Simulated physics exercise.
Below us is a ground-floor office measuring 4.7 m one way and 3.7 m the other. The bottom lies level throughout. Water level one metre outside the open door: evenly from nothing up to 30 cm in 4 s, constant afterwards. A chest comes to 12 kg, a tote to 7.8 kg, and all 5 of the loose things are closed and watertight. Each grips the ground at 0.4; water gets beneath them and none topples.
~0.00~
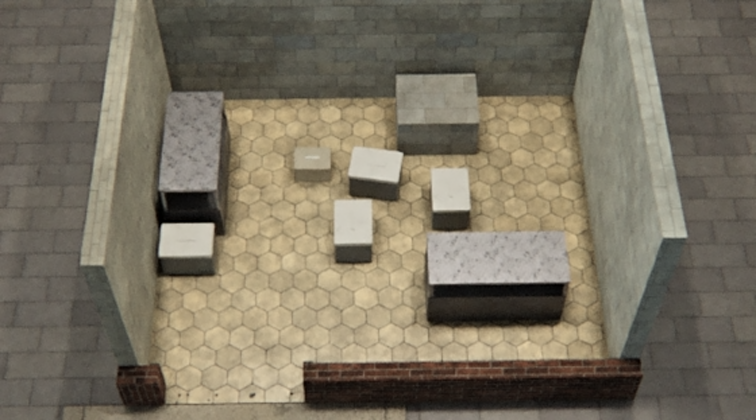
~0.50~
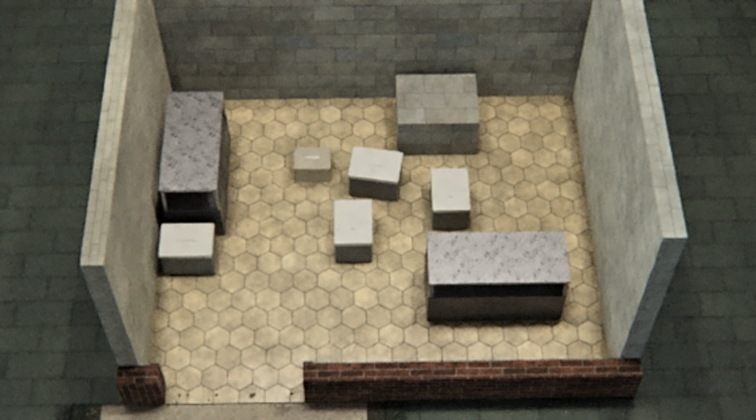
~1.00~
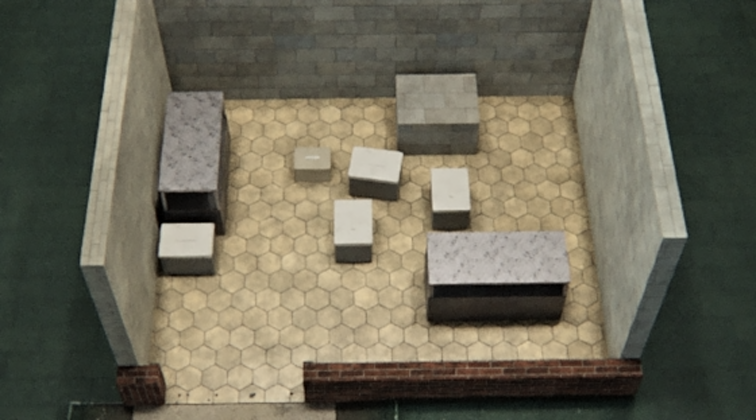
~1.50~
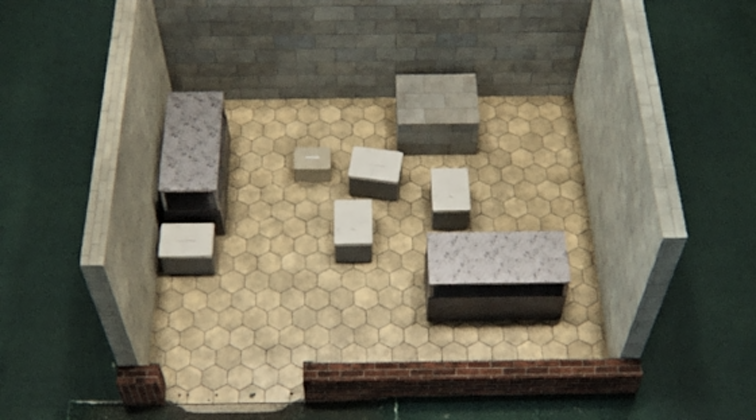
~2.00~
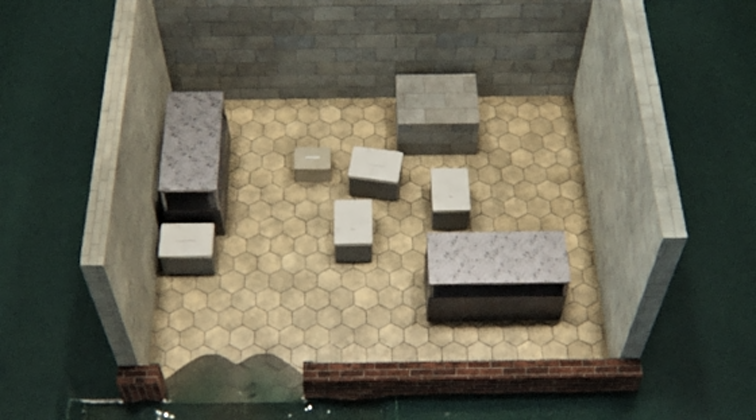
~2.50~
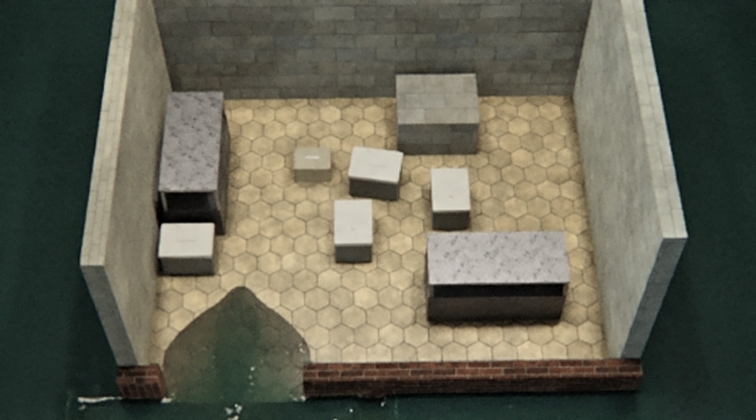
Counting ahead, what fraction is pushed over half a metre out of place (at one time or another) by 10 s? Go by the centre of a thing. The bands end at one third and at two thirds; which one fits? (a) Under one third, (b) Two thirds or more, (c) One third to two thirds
(b) Two thirds or more.
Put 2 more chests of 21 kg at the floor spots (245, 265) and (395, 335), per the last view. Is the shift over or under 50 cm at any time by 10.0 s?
The first: Exceeds it. The second: Falls below it.
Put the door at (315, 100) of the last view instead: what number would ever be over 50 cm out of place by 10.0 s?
Result: 5 of them.
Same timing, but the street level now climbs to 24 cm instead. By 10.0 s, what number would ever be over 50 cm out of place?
Under that setup the answer is 5.
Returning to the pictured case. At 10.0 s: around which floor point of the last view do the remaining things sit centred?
(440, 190).
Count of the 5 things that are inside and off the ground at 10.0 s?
Count at that moment: 3.
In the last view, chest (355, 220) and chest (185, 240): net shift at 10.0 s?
Net displacement, in order: 150 cm; 200 cm.
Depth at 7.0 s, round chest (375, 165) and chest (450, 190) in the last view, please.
Around 12 cm and 4 cm.
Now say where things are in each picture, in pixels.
The first frame shows a chest at (353, 221), on the bottom; a tote at (312, 158), on the bottom; 0.0 m2 under water; 0 of 5 have shifted.
The second frame shows a chest at (353, 221), on the bottom; a tote at (312, 158) rests on the ground; water covers 0.0 m2; 0 of 5 have shifted.
The third frame shows a chest at (353, 221) rests on the ground; a tote at (312, 158) rests on the ground; water covers 0.0 m2; 0 of 5 have shifted.
The fourth frame shows a chest at (353, 221), on the bottom; a tote at (312, 158) rests on the ground; water covers 0.0 m2; 0 of 5 have shifted.
The fifth frame shows a chest at (353, 221), on the bottom; a tote at (312, 158) rests on the ground; water covers 0.3 m2; 0 of 5 have shifted.
The sixth frame shows a chest at (353, 221), on the bottom; a tote at (312, 158) rests on the ground; water covers 1.2 m2; 0 of 5 have shifted.
After 3.5 s 0 of 5 are over 50 cm from their spots; 0 afloat.
After 4.5 s 0 of 5 are over 50 cm from their spots; 1 afloat.
After 7.0 s 5 of 5 are over 50 cm from their spots; 3 afloat.
After 10.0 s 5 of 5 are over 50 cm from their spots, and 5 have been at some point; 3 afloat.
